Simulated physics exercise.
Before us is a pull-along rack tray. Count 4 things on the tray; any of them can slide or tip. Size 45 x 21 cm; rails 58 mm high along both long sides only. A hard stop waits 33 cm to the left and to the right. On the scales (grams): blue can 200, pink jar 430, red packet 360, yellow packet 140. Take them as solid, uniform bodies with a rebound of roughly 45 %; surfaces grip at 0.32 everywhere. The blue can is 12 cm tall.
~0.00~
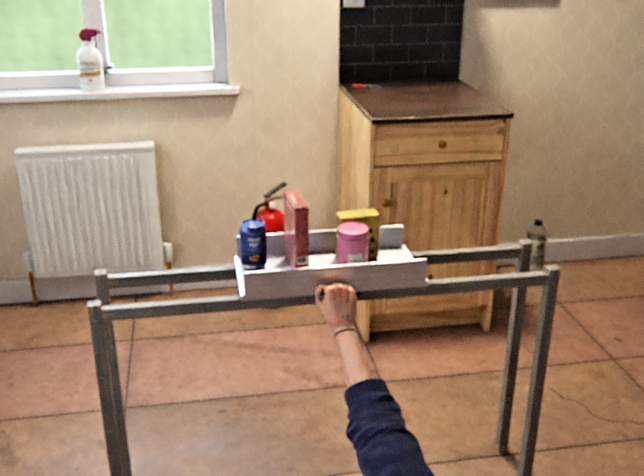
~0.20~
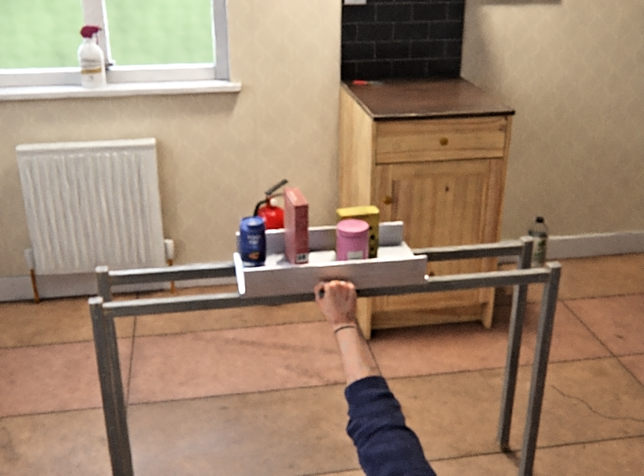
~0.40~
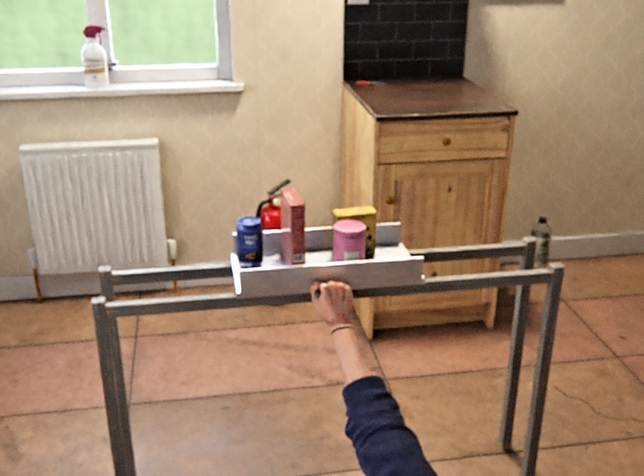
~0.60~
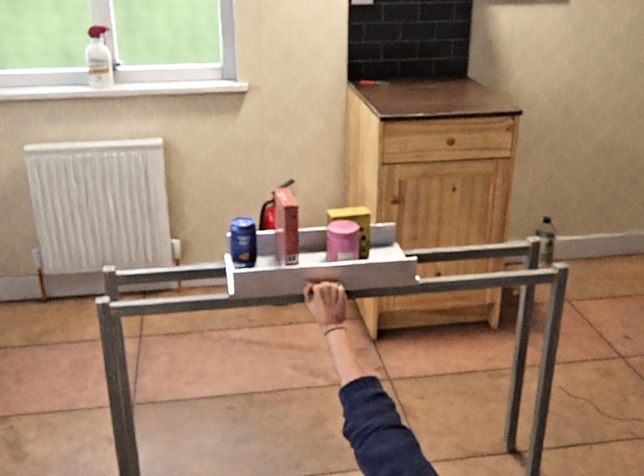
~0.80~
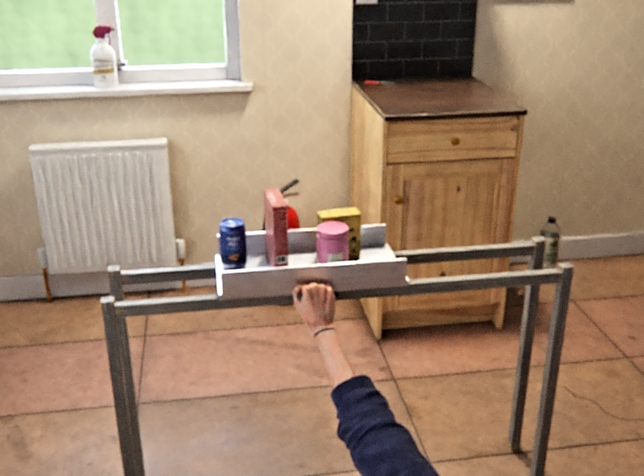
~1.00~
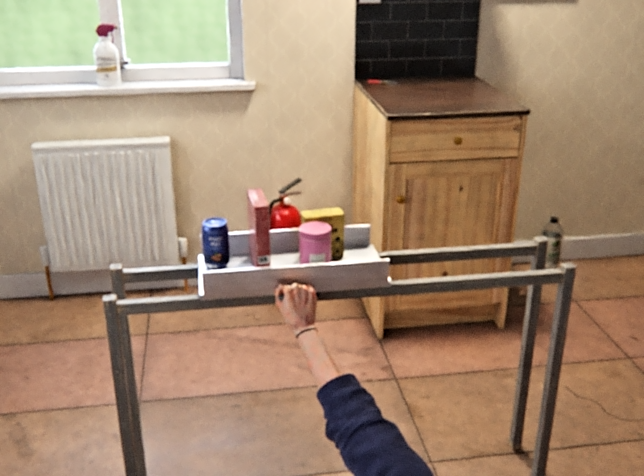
Hand sliding a white tray of blue can, red packet, pink jar and yellow packet slightly left along metal rails.
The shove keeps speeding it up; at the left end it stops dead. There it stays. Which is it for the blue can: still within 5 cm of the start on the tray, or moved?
The blue can gets shifted.
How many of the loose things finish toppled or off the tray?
In all, 2.
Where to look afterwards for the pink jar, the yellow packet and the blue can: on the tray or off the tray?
The pink jar is still on the tray; the yellow packet is still on the tray; the blue can ends off the tray.
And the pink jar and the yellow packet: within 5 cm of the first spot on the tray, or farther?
The pink jar keeps its place; the yellow packet stays put.
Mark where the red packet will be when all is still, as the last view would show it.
Around (137, 267).
After 1.70 s, tray moved 33 cm left; blue can slid 2 cm near (125, 250); red packet leaning 16°; pink jar slid 2 cm.
After 2.10 s, tray moved 33 cm left; blue can now off the tray; red packet on its side; pink jar slid 2 cm.
After 2.30 s, tray moved 33 cm left; red packet on its side; pink jar slid 2 cm; yellow packet slid 2 cm.
After 2.60 s, as before.
By the end (2.7 s), off the tray, blue can; tipped over on the tray, red packet; the other 2 in place, give or take 5 cm.
